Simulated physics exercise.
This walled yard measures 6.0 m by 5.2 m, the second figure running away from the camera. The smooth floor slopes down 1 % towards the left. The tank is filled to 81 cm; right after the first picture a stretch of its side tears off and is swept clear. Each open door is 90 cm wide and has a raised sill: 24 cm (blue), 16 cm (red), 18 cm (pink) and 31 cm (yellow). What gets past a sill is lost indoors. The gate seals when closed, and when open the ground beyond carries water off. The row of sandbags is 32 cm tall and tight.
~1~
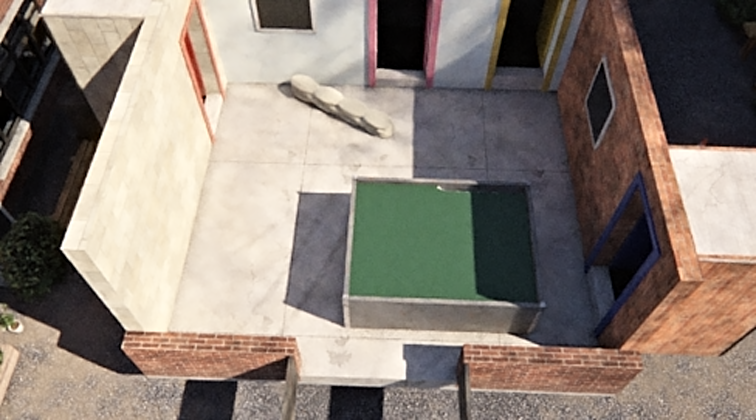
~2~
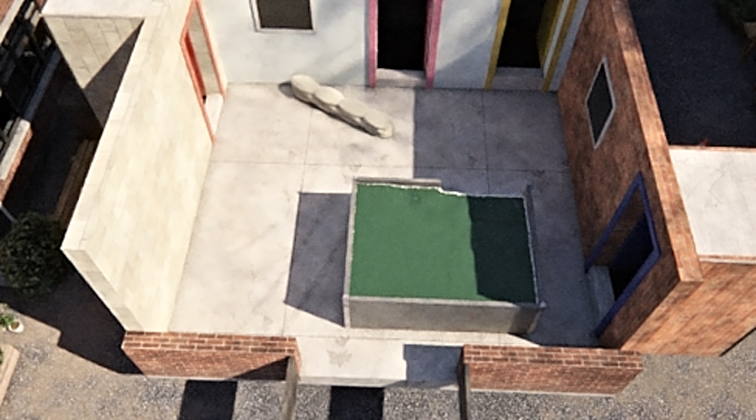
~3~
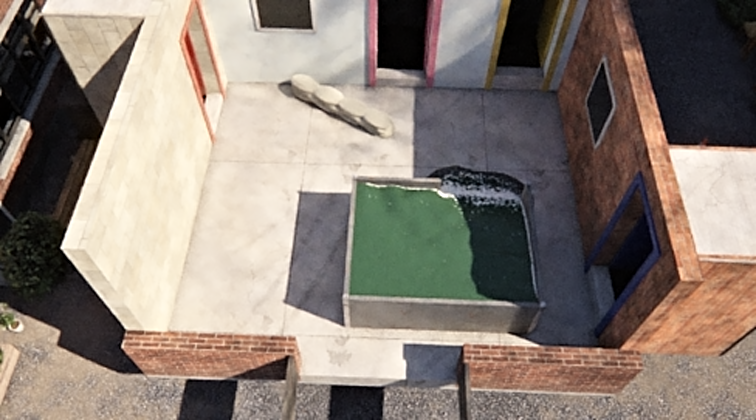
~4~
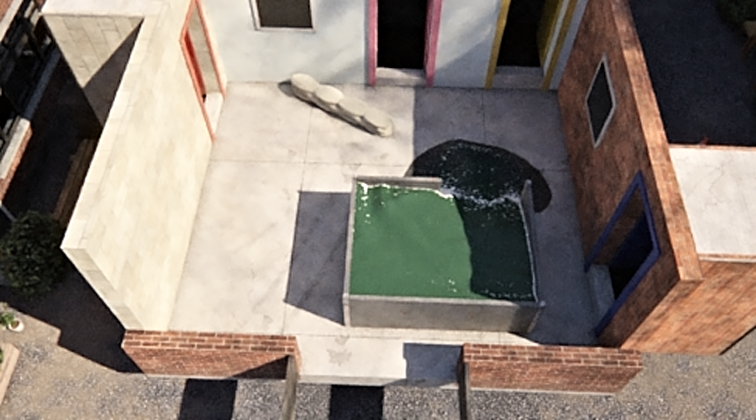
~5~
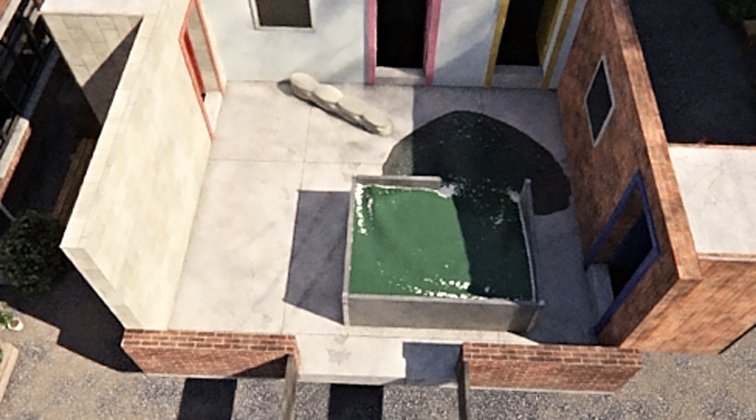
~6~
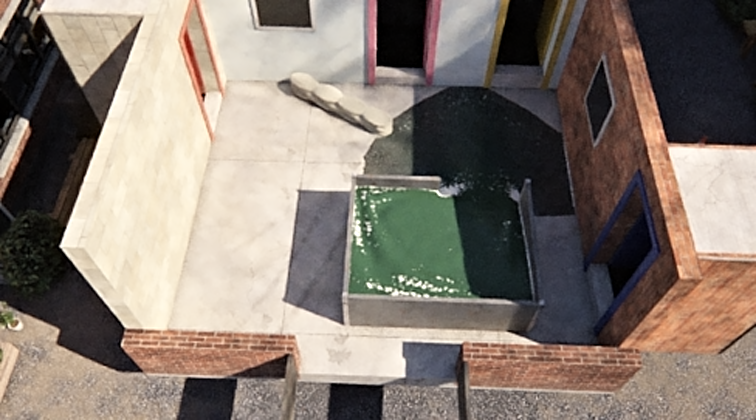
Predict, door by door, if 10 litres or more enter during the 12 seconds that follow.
Door by door: At the blue door it keeps below the limit; at the red door it does not reach the limit; at the pink door it exceeds the limit; at the yellow door it passes the limit.
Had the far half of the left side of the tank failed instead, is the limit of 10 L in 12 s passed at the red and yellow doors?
Then: Red past it, yellow under.
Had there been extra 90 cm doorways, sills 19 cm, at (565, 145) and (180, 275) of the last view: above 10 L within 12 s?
In that order: Over, not over.
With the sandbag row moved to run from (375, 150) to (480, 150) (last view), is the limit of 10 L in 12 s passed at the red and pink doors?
Then: Red past it, pink under.
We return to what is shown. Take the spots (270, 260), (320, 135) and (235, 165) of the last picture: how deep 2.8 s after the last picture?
In that order: 0, 5 and 0 cm.
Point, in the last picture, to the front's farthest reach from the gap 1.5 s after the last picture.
At about (253, 99).
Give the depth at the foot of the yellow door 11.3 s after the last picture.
Roughly 10.5 cm deep.
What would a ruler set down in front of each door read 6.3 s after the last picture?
In cm: Blue 10, red 3, pink 19, yellow 21.
Then, 0.7 s after the last picture water covers 30 % of the floor and is deepest (56 cm) near (547, 92); blue door not reached, red door not reached, pink door 27 cm at the sill, 3 L in, yellow door 43 cm at the sill, 2 L in.
Then, 1.5 s after the last picture water covers 35 % of the floor and is deepest (48 cm) near (306, 86); blue door not reached, red door not reached, pink door 28 cm at the sill, 33 L in, yellow door 47 cm at the sill, 56 L in.
Then, 2.8 s after the last picture water covers 50 % of the floor and is deepest (54 cm) near (306, 86); blue door 1 cm at the sill, 0 L in, red door 8 cm at the sill, 0 L in, pink door 32 cm at the sill, 72 L in, yellow door 27 cm at the sill, 92 L in.
Then, 6.3 s after the last picture water covers 90 % of the floor and is deepest (22 cm) near (479, 129); blue door 10 cm at the sill, 0 L in, red door 3 cm at the sill, 0 L in, pink door 19 cm at the sill, 254 L in, yellow door 21 cm at the sill, 93 L in.
Then, 11.3 s after the last picture water covers 95 % of the floor and is deepest (19 cm) near (286, 85); blue door 11 cm at the sill, 0 L in, red door 11 cm at the sill, 1 L in, pink door 13 cm at the sill, 257 L in, yellow door 10 cm at the sill, 93 L in.
